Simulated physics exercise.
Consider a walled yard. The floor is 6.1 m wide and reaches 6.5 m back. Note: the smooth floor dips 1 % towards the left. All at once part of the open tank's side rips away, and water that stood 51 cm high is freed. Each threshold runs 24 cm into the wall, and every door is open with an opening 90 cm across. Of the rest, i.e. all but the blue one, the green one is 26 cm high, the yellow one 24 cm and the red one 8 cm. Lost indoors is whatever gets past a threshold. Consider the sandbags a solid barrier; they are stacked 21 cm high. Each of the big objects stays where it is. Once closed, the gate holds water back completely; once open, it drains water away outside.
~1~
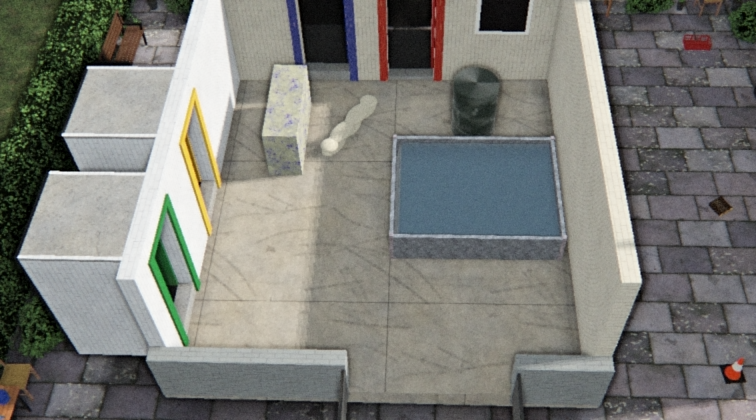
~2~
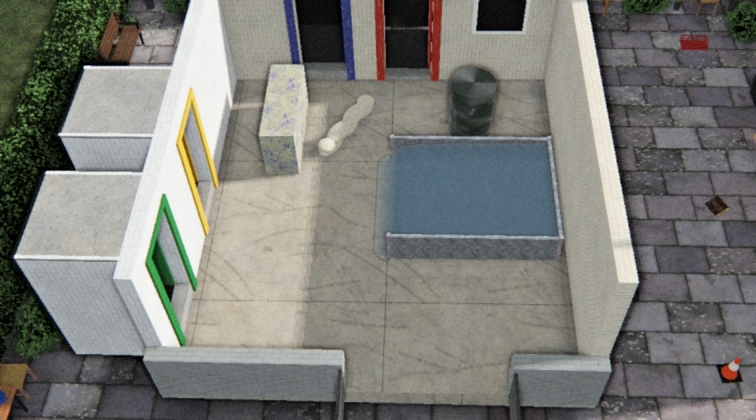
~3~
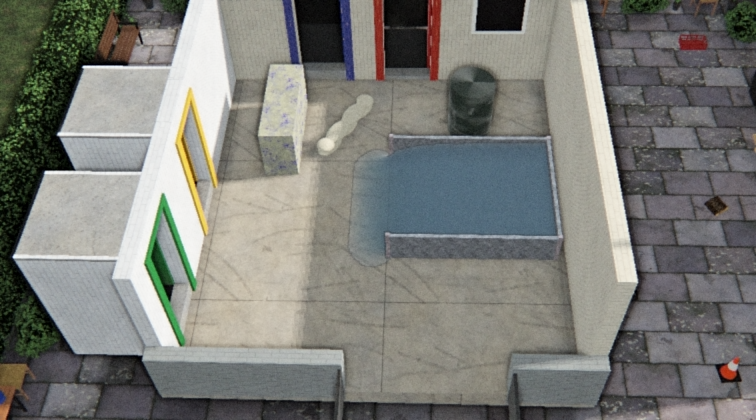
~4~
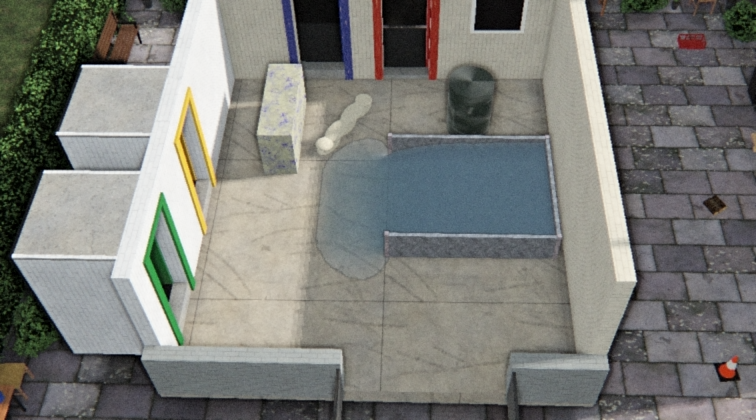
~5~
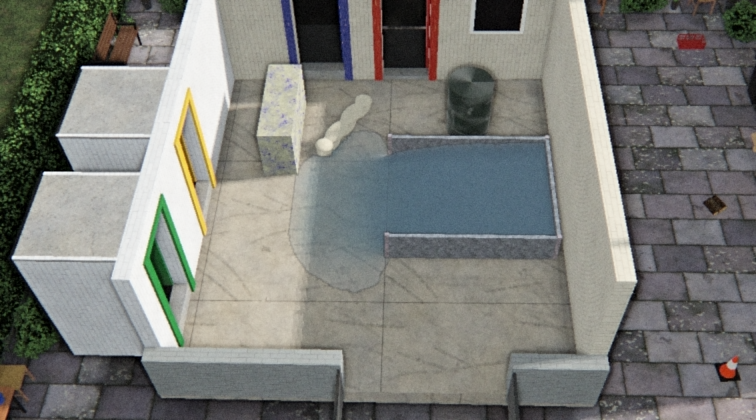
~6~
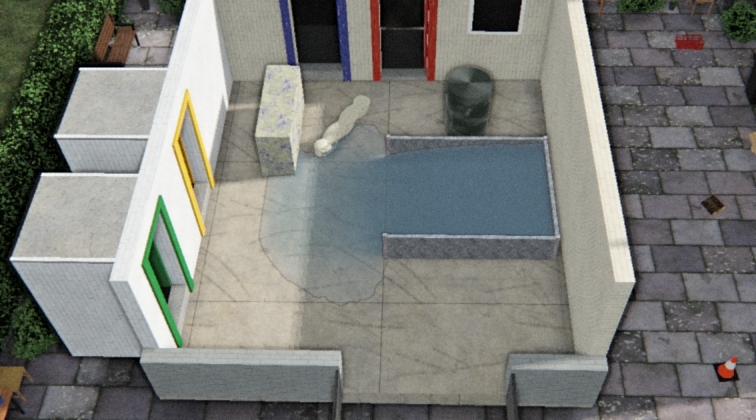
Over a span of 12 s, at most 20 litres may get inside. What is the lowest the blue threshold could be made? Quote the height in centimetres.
Around 12 cm high.
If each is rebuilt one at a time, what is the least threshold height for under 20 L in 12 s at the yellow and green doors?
Close to 29 cm (yellow) and close to 17 cm (green).
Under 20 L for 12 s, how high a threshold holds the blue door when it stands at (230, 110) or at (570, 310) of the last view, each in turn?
Roughly 13.5 cm for the first and 8.5 cm for the second.
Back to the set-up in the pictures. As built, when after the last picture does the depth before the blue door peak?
At about 2.4 s.
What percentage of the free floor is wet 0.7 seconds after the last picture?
The wet part is about 30 per cent.
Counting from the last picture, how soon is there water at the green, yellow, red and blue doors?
Green: 1.0 s; yellow: 0.3 s; red: 1.6 s; blue: 1.1 s.
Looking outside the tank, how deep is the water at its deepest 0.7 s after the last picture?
About 32 cm at most.
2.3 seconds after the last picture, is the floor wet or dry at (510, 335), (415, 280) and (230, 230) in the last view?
In the order asked: Untouched, untouched, soaked.
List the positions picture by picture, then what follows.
The first frame shows still water, 51 cm deep, in the open tank at (475, 188); the blue door at (324, 41) is dry.
In the second frame, the gap is at (392, 200), the front 0.2 m out at (380, 253); the back of the open tank holds 51 cm.
In the third frame, the gap is at (392, 201), the front 0.6 m out at (354, 250); the back of the open tank holds 51 cm.
In the fourth frame, water pours out at (390, 200) and has run 1.1 m, to (322, 243); about 8 cm deep outside, 51 cm at the back.
In the fifth frame, water pours out at (390, 201) and has run 1.6 m, to (295, 235); about 7 cm deep outside, 51 cm at the back.
In the sixth frame, the gap is at (389, 202), the front 2.1 m out at (265, 238); the back of the open tank holds 51 cm; the blue door at (317, 41), 3.5 m from the gap, is still 1.5 m from the nearest water.
Then, 0.7 s after the last picture water covers 30 % of the floor, deepest (32 cm) near (304, 169); it has not reached the blue door.
Then, 2.3 s after the last picture water covers 60 % of the floor, deepest (37 cm) near (174, 375); 16 cm at the blue door, 0 litres in over its 23 cm threshold.
Then, 11.3 s after the last picture water covers 95 % of the floor, deepest (10 cm) near (187, 314); 7 cm at the blue door, 0 litres in over its 23 cm threshold.
At the blue door as built, the water peaked near 16 cm, 2.3 s after the last picture.
Run again over the same 12 s with other heights there, 50 litres in over 9.5 cm, 10 litres over 13.5 cm. The limit of 20 litres is kept from about 12 cm up.
